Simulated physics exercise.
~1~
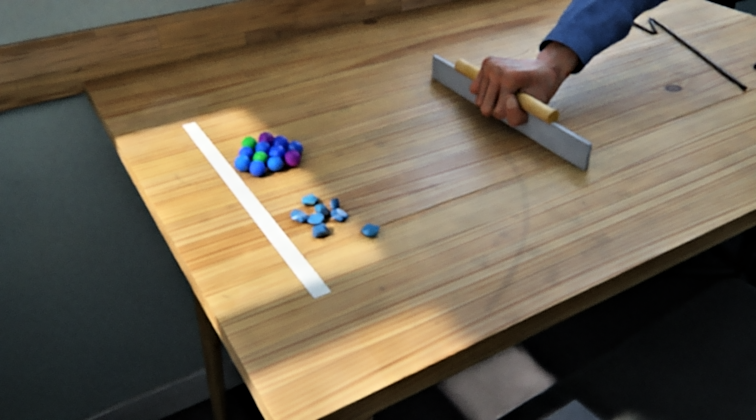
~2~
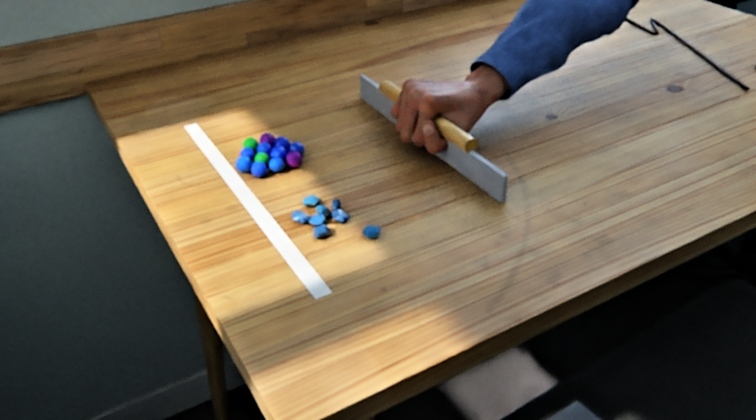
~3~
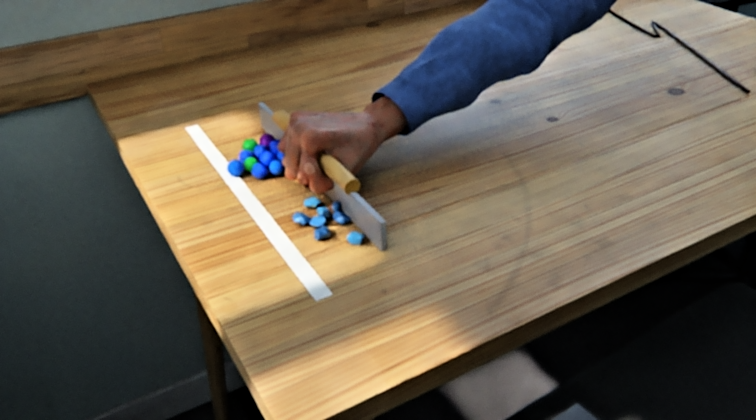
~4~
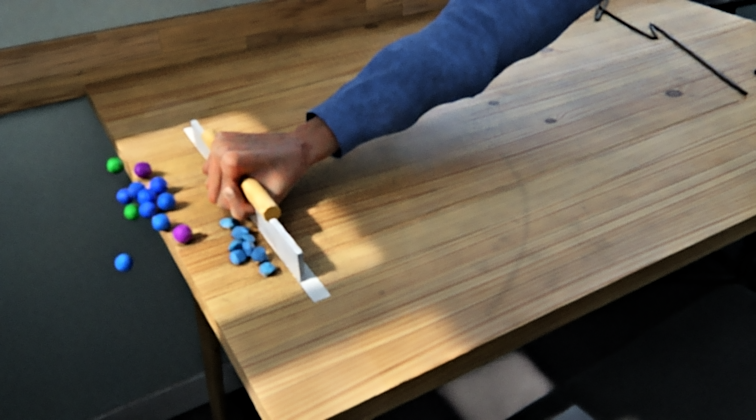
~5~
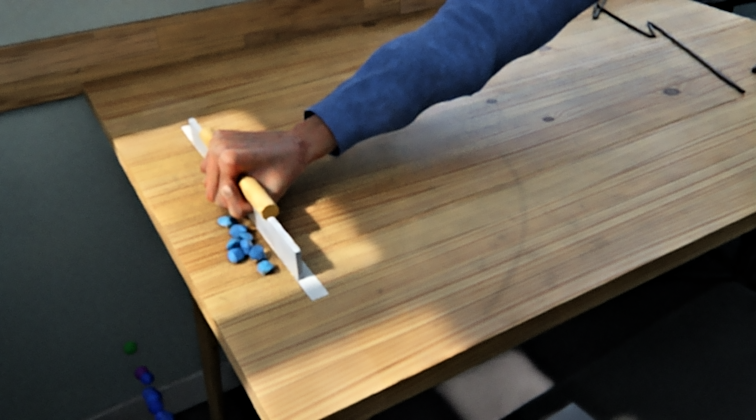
A hand sweeps a wooden-handled scraper left across a wooden table, pushing colourful balls and blue pieces towards the end, and halts at the white tape. The balls roll on and drop over the edge, while the blue pieces come to rest on the tabletop.
